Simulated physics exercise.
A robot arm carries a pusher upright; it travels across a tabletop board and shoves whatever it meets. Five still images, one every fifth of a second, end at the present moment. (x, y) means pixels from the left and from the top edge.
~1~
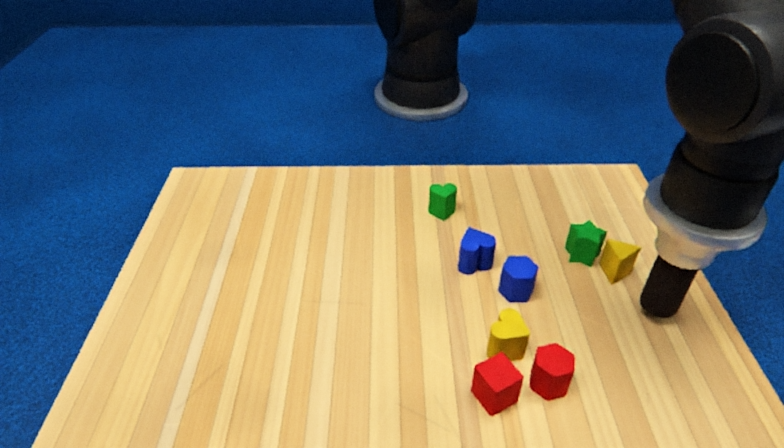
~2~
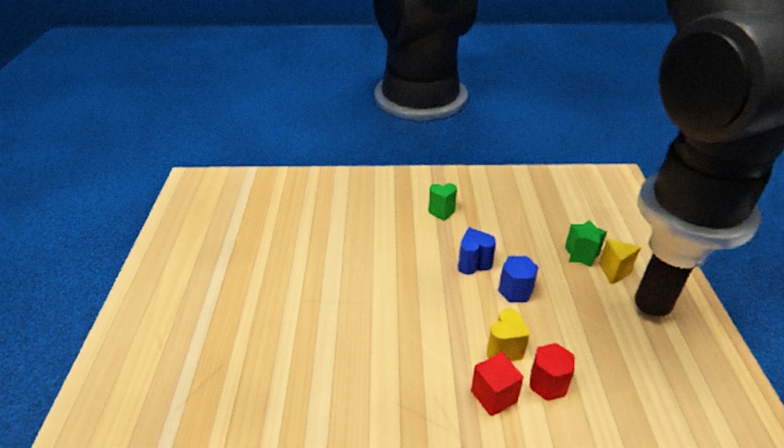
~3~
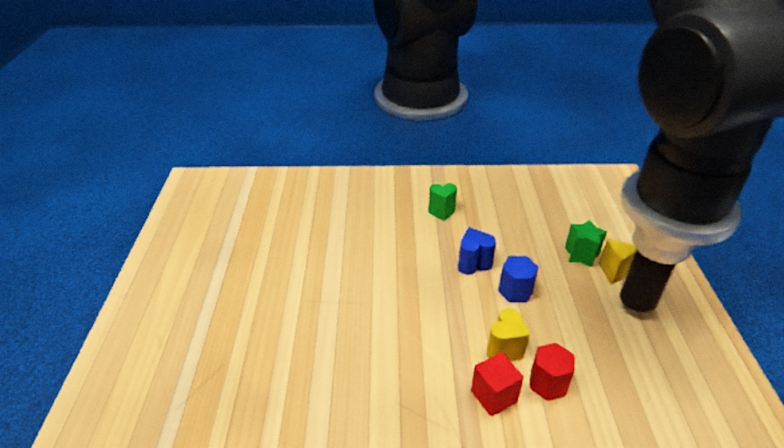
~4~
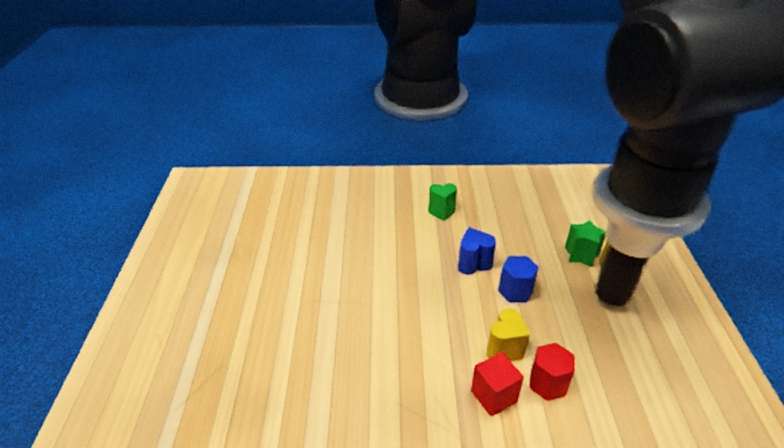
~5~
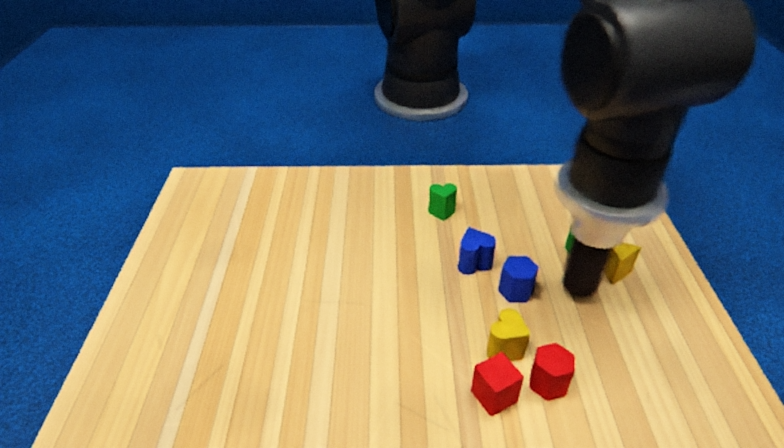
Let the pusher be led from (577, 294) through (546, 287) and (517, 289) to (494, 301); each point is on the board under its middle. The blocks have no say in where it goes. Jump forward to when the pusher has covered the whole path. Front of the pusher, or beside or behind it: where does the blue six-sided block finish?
The pusher still has it in front.
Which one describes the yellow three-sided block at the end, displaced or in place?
Put simply, it stays right there.
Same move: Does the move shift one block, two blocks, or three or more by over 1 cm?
The answer will be one.
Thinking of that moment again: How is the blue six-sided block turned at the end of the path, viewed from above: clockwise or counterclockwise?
Viewed from above: Clockwise.
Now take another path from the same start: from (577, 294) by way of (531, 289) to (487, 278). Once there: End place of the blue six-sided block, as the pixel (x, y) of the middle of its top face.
Most likely (465, 266).
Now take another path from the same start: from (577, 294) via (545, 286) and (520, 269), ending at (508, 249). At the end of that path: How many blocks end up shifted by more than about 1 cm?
There will be one block displaced.
On the path given first. Halfway along, pusher at (532, 278); blue six-sided block at (503, 267).
At the end, pusher at (495, 293); blue heart block unmoved; blue six-sided block at (463, 273), turned 30° clockwise; yellow three-sided block unmoved.
